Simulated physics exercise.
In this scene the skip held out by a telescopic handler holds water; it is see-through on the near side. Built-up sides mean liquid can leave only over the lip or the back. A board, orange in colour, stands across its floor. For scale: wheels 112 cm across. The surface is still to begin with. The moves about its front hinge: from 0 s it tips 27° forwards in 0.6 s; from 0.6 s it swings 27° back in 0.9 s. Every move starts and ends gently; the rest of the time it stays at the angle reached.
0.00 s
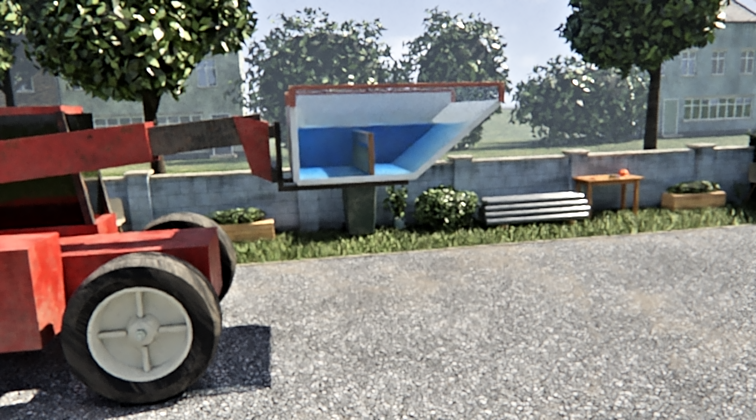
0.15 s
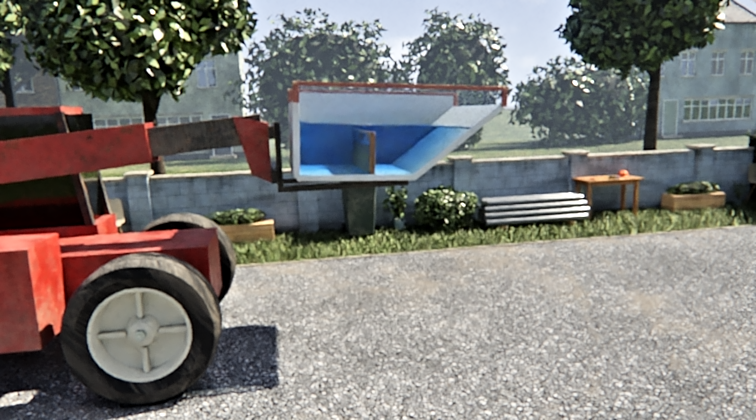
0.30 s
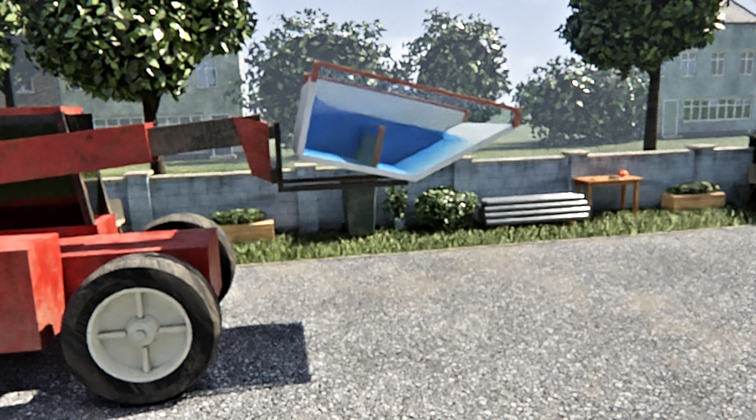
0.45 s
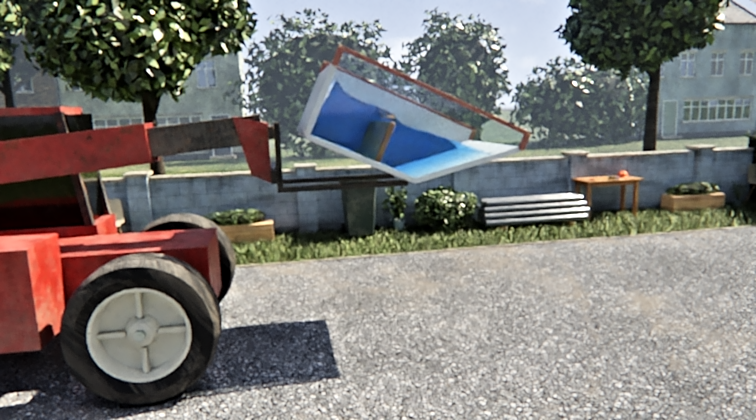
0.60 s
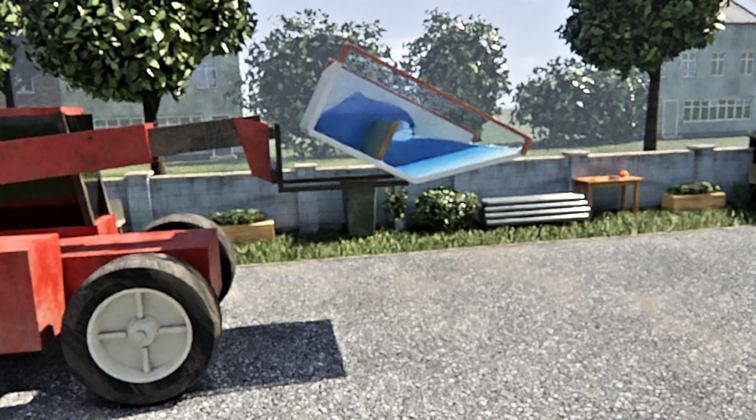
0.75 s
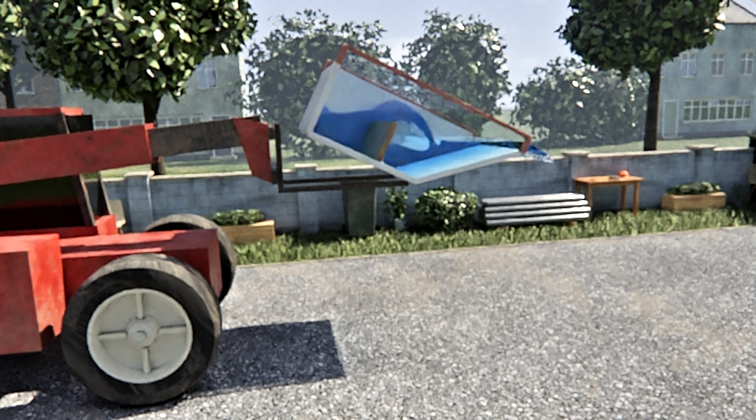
On a paved lot beside a low wall, a red machine's arm held a clear-sided container of blue water, which tilted forwards to the right until the water surged over its divider and some splashed out.
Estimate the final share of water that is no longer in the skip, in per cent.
I would say roughly 30 per cent is gone from the skip.
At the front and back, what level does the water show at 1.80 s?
Front level 36 cm, back level 26 cm.
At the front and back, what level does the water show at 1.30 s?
Approx. 26 cm front, approx. 26 cm back.
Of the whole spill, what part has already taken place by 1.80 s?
By that time, around 100 percent of it is out.
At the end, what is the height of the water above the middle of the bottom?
It settles at around 24 cm at the middle.
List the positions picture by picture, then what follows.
Level at the front (403, 126); level at the back (309, 129); the lip is at (498, 100); the front is on the right, in the first picture.
Level at the front (405, 126); level at the back (311, 125); tilt 2° forwards, in the second picture.
Level at the front (415, 127); level at the back (324, 105); tilt 13° forwards, in the third picture.
Level at the front (424, 133); level at the back (341, 88); tilt 25° forwards, in the fourth picture.
Level at the front (424, 139); level at the back (338, 104); tilt 27° forwards, in the fifth picture.
Level at the front (429, 127); level at the back (333, 113); tilt 26° forwards; the lip is at (520, 150); water is coming out, 3 per cent so far, in the sixth picture.
By 1.30 s the skip is at 2° forwards, the surface stands 26 cm on the front, 26 cm on the back; the loss stands at 26 per cent, over the front.
By 1.80 s the surface stands 36 cm on the front, 26 cm on the back; the loss stands at 30 per cent, over the front.
By 2.30 s the surface stands 28 cm on the front, 35 cm on the back; the loss stands at 30 per cent, over the front.
By 4.39 s the loss stands at 30 per cent, over the front, 183 of 619 litres.
